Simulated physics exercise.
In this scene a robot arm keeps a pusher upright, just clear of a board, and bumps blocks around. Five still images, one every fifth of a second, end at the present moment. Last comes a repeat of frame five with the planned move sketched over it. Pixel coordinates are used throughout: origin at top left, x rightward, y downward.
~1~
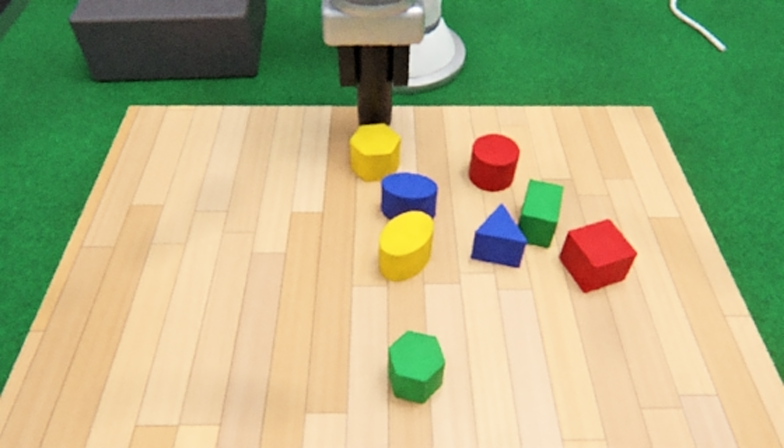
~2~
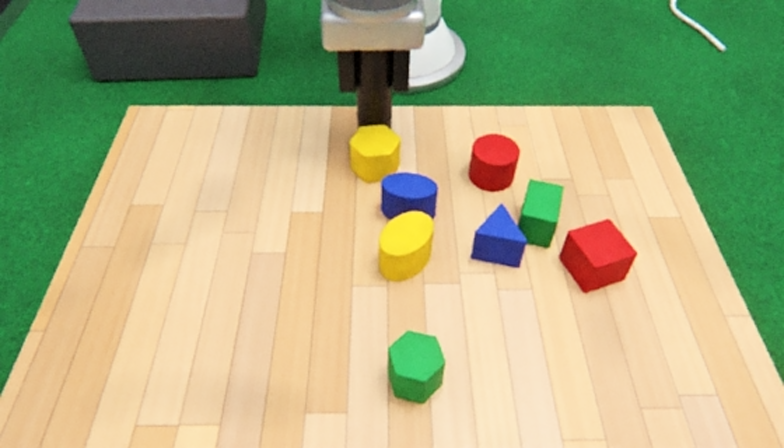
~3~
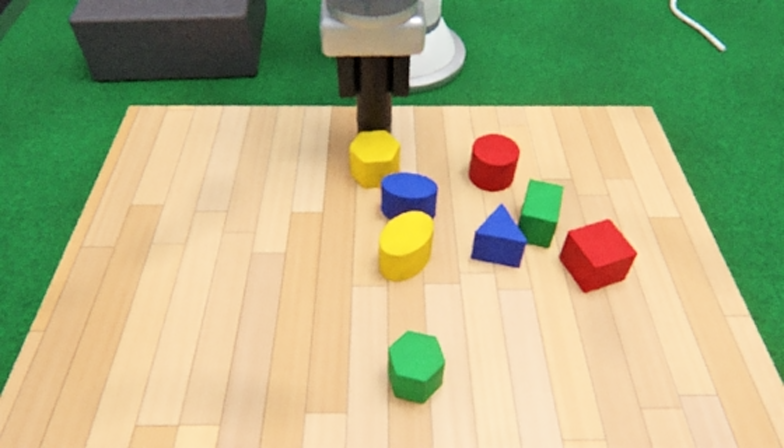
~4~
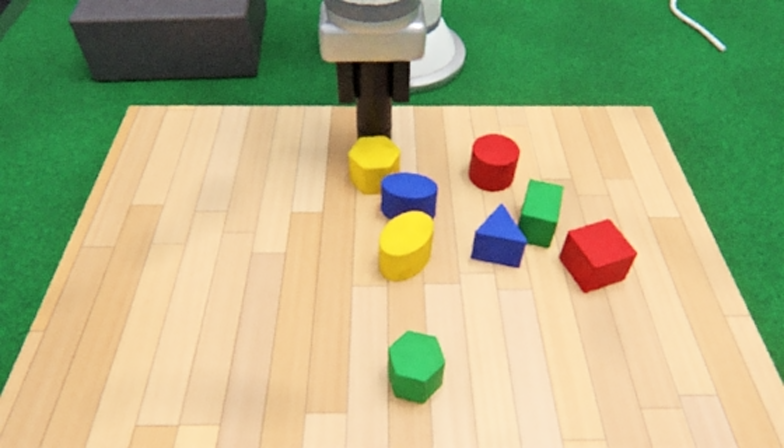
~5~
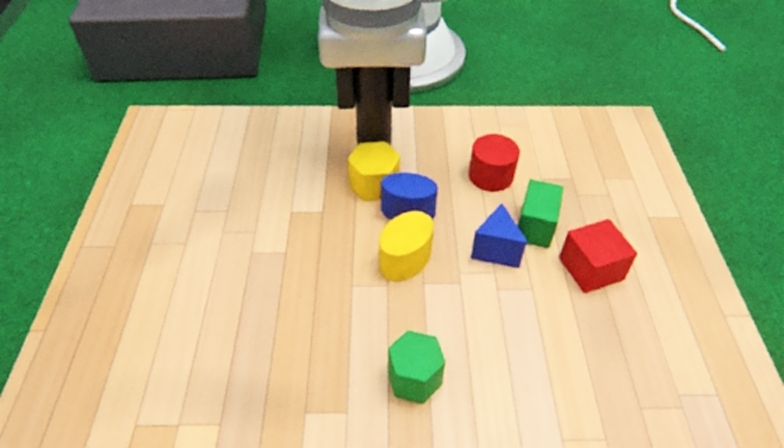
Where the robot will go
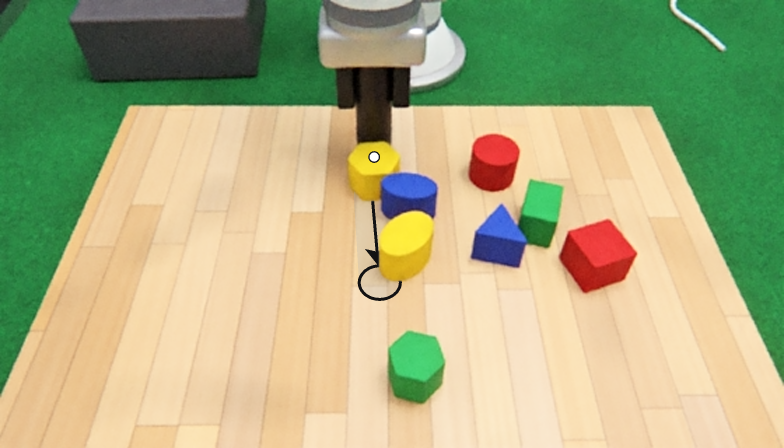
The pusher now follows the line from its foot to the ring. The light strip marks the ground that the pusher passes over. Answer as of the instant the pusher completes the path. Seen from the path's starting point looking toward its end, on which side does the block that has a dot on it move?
The shift goes right.
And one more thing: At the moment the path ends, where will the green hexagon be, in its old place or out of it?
That block is going to be left alone.
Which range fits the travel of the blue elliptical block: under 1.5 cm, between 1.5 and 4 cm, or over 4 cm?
Offset: 1.5 to 4 cm.
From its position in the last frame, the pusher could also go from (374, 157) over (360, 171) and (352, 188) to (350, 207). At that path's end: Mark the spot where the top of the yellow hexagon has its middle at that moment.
I predict (363, 211).
Drawn move, from (374, 157) by way of (374, 214) to (380, 282); the dot is on the yellow hexagon.
On the path given first. One third of the way, pusher at (372, 180); yellow hexagon at (368, 197); yellow elliptical block at (411, 237), turned 15° clockwise; blue elliptical block at (418, 198), turned 65° anticlockwise.
Two thirds of the way, pusher at (376, 224); yellow hexagon at (364, 245), turned 20° clockwise; yellow elliptical block at (419, 248), turned 15° anticlockwise; blue elliptical block at (419, 199), turned 65° anticlockwise.
At the end, pusher at (380, 270); yellow hexagon at (356, 294), turned 45° clockwise; yellow elliptical block at (425, 254), turned 35° anticlockwise; blue elliptical block at (419, 199), turned 65° anticlockwise; green hexagon still.
